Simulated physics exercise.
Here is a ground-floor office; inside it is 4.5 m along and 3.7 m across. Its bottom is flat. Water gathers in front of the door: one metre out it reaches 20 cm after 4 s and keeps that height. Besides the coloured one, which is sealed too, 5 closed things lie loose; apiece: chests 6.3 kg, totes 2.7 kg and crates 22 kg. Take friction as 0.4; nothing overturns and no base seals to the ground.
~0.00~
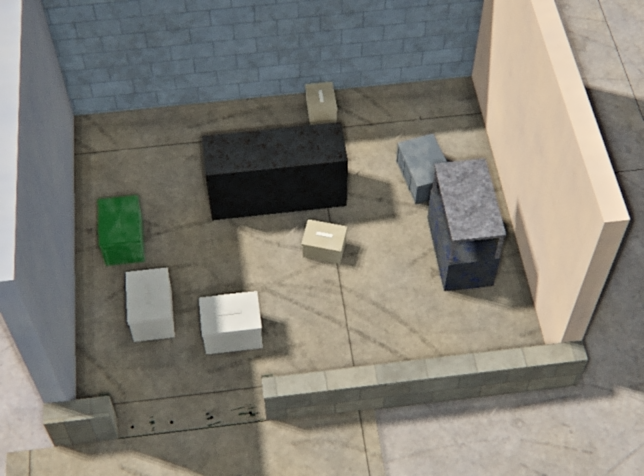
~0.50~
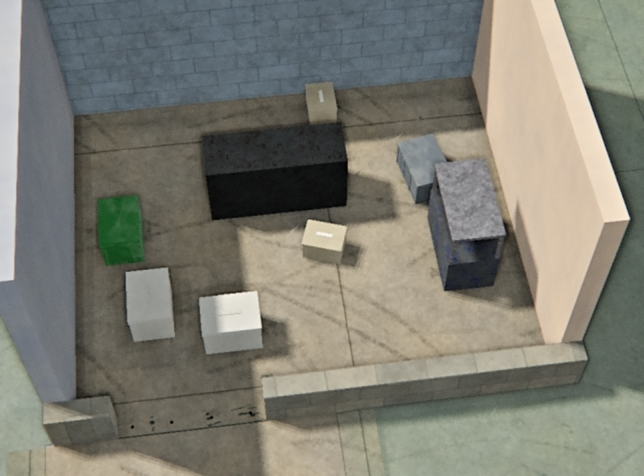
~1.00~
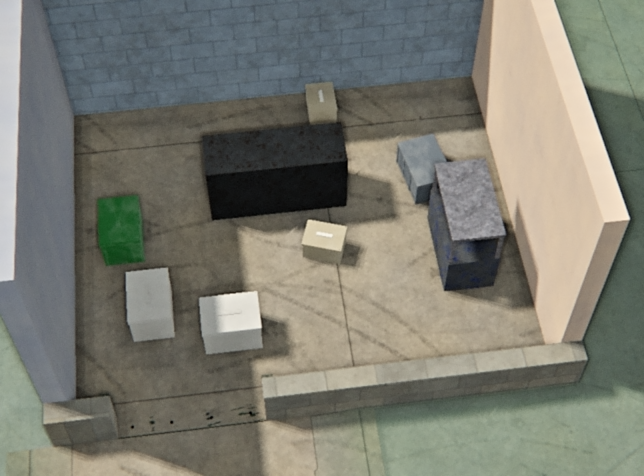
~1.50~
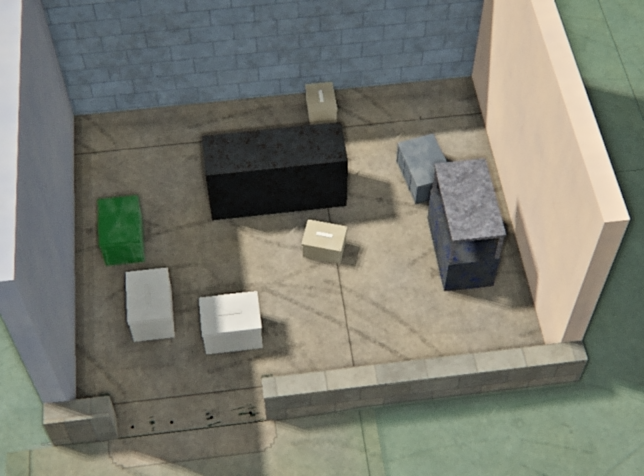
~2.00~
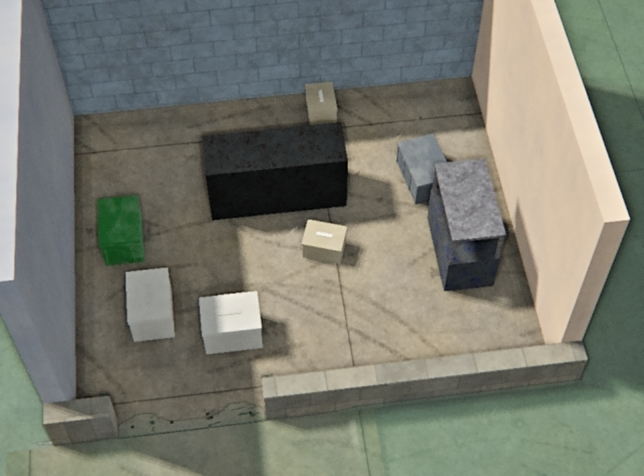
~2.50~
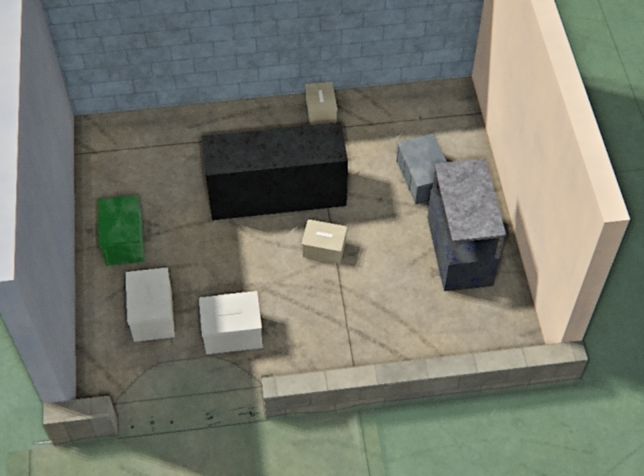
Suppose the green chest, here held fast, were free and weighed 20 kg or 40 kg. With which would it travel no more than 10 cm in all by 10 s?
Verdict: Only the higher weight holds it.
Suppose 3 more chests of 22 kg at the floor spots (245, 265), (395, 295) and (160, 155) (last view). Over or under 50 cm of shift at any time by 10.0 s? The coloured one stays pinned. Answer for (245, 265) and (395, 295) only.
In turn: Past it, under.
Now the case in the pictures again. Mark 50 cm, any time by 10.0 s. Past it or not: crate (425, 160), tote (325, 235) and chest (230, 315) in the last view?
In turn: Less, past it, over.
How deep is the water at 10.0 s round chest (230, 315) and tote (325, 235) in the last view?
About 4 and 7 cm.
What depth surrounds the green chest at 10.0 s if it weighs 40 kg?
About 11 cm.
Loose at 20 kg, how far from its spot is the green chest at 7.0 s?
Roughly 60 cm.
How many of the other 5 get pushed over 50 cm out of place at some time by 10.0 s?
That makes 4.
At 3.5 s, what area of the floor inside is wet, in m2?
Roughly 2.5 m2.
After 3.5 s the green chest would be 0 cm from its start with 20 kg and 0 cm from its start with 40 kg; 0 cm of water round it then.
After 4.5 s the green chest would be 0 cm from its start with 20 kg and 0 cm from its start with 40 kg; 3 cm of water round it then.
After 7.0 s the green chest would be 68 cm from its start with 20 kg and 0 cm from its start with 40 kg; 7 cm of water round it then.
After 10.0 s the green chest would be 201 cm from its start with 20 kg and 0 cm from its start with 40 kg; 11 cm of water round it then.
